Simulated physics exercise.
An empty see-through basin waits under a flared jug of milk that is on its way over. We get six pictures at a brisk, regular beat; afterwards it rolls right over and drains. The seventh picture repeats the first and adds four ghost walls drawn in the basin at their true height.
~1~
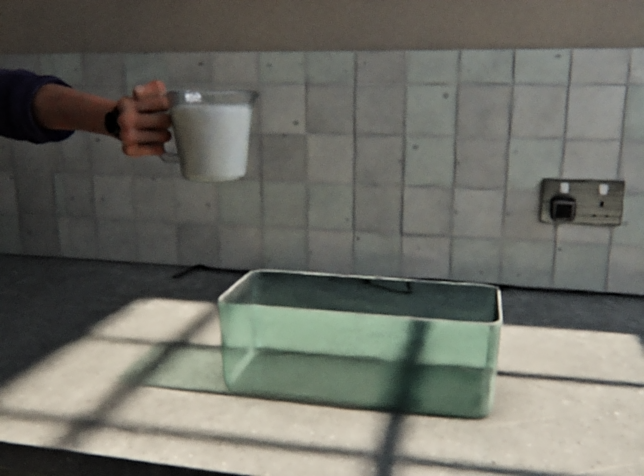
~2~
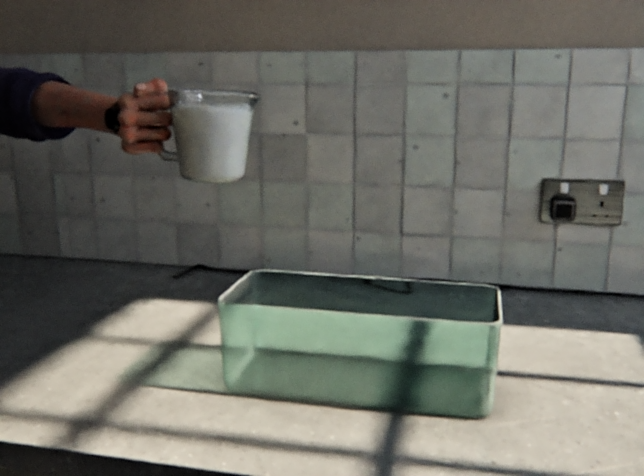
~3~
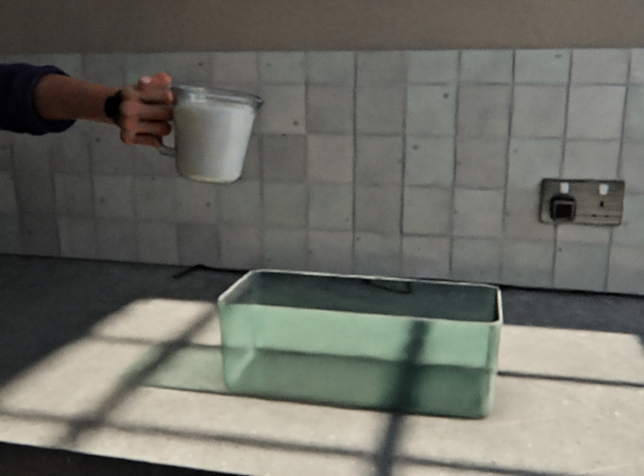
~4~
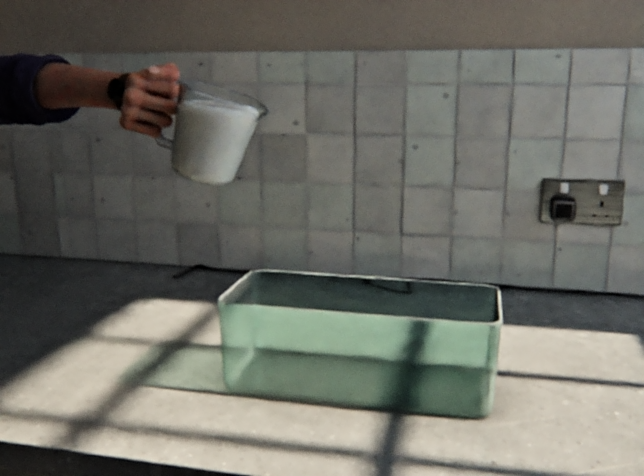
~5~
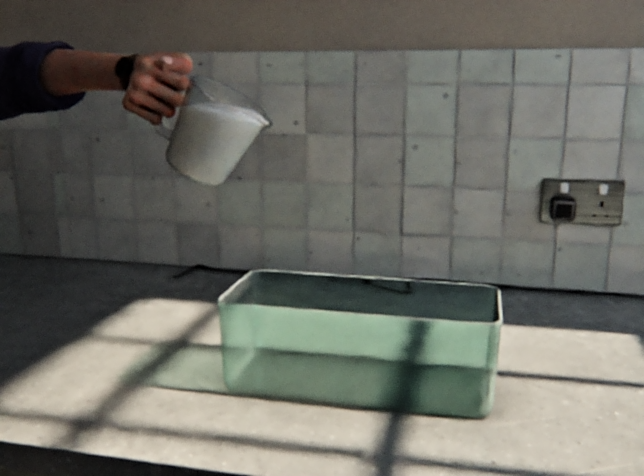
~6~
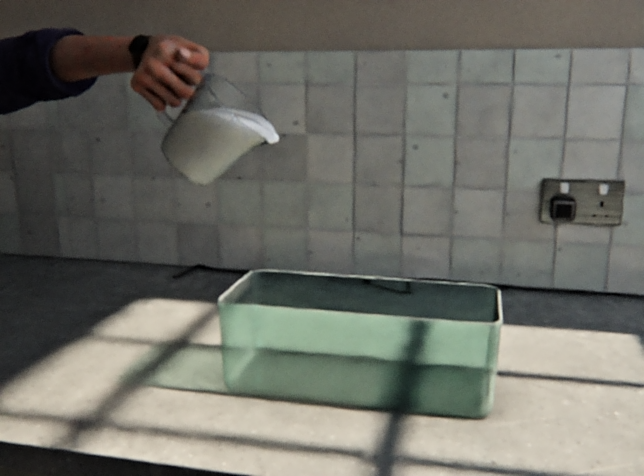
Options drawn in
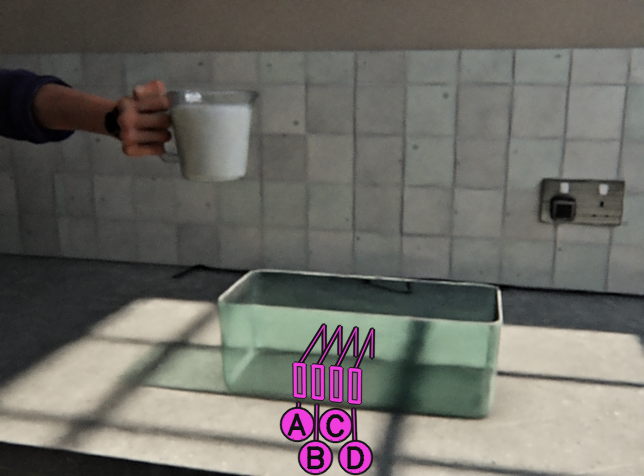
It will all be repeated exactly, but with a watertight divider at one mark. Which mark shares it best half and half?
A.
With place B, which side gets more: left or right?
More ends on the left.
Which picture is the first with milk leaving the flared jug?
Picture 6.
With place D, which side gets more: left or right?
The left one.
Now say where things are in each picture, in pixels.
In the first picture, upright, lip at (257, 94); basin from (225, 386) to (492, 416); nothing has left yet.
In the second picture, tipped about 2°, lip at (258, 96); nothing has left yet.
In the third picture, tipped about 8°, lip at (262, 102); nothing has left yet.
In the fourth picture, tipped about 18°, lip at (267, 112); nothing has left yet.
In the fifth picture, tipped about 30°, lip at (271, 125); nothing has left yet.
In the sixth picture, tipped about 45°, lip at (271, 141); milk is over the lip, down to (271, 141).
On the marked copy, A at (298, 402); B at (316, 404); C at (335, 407); D at (353, 409).
Choosing A, about 49 % ends left of the wall and 45 % right of it; 6 % is lost outside.
Choosing B, about 73 % ends left of the wall and 20 % right of it; 7 % is lost outside.
Choosing C, about 80 % ends left of the wall and 9 % right of it; 11 % is lost outside.
Choosing D, about 80 % ends left of the wall and 9 % right of it; 10 % is lost outside.
